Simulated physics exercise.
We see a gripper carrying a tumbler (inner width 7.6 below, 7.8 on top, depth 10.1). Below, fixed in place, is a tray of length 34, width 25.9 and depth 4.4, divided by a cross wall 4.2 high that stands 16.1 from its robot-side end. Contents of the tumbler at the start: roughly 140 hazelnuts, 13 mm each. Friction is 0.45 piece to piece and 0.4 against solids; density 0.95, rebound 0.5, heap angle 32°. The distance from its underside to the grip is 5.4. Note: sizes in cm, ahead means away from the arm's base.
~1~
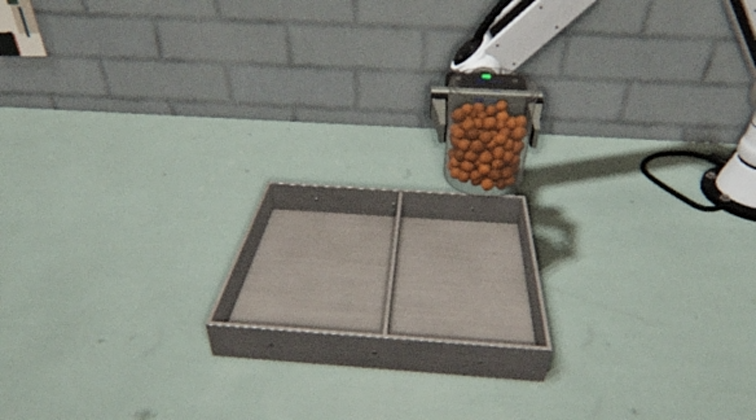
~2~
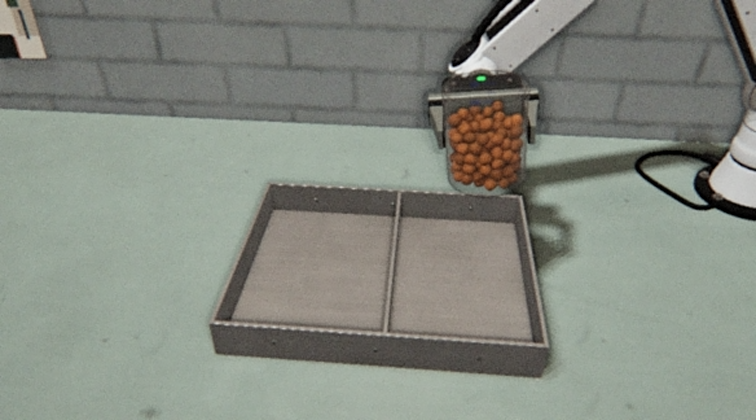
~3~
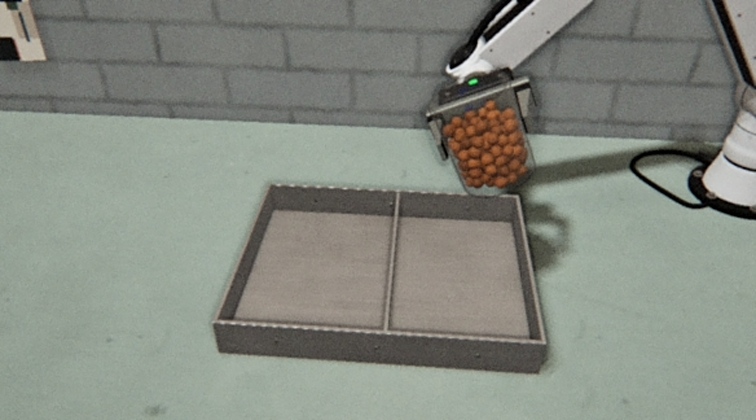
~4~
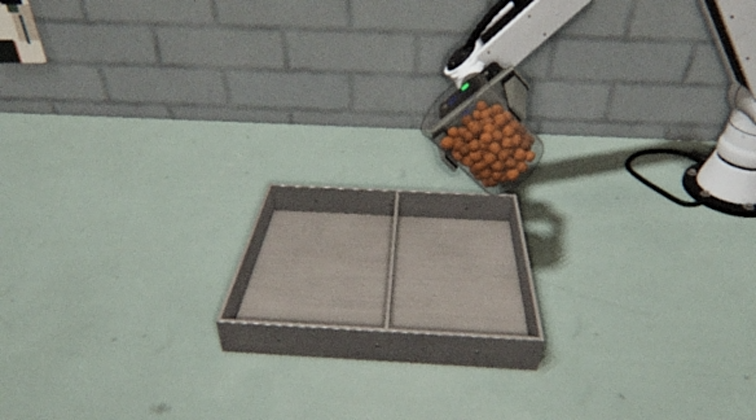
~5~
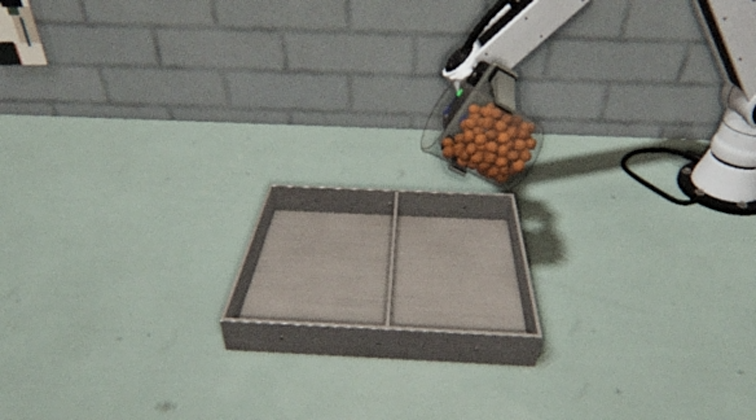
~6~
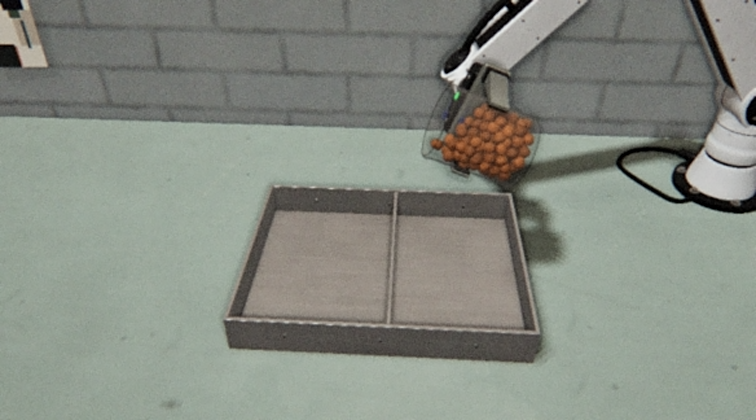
A robot gripper held a clear container of round brown nuts beside the back right corner of a divided gray tray, then steadily tilted it far over to the left as the nuts shifted inside.
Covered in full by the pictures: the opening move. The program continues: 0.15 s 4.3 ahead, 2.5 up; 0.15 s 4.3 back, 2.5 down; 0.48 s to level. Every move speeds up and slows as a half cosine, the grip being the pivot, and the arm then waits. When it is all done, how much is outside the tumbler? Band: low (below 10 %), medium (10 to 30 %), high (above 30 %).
Medium.
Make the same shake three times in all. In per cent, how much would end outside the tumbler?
Then roughly 45 percent.
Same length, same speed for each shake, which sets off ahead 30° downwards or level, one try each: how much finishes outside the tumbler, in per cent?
You'd get about 5 per cent with the first setting and about 10 per cent with the second.
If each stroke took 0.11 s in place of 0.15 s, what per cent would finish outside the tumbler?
It would come to around 50 %.
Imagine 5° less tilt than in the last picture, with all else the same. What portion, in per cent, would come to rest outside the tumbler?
About 10 %.
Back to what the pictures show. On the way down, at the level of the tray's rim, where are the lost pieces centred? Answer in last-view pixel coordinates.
Centre: About (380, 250).
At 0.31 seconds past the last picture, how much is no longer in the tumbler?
Share out so far: Close to 15 %.
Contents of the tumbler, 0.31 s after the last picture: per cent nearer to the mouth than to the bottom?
Around 45 per cent of it.
Then, 0.31 s on, tilted 69° forward, highest piece 23 above the table; 116 in the tumbler, 21 in flight or on a rim.
Then, 0.62 s on, tilted 16° forward, highest piece 25 above the table; 113 in the tumbler, 16 in the far-side part, 8 in the robot-side part.
Then, 0.98 s on, level, highest piece 24 above the table; 113 in the tumbler, 16 in the far-side part, 8 in the robot-side part.
Then, 2.03 s on, level, highest piece 24 above the table; 113 in the tumbler, 16 in the far-side part, 8 in the robot-side part.
In the end, 113 in the tumbler, 16 in the far-side part, 8 in the robot-side part. That is 18 % outside the tumbler.
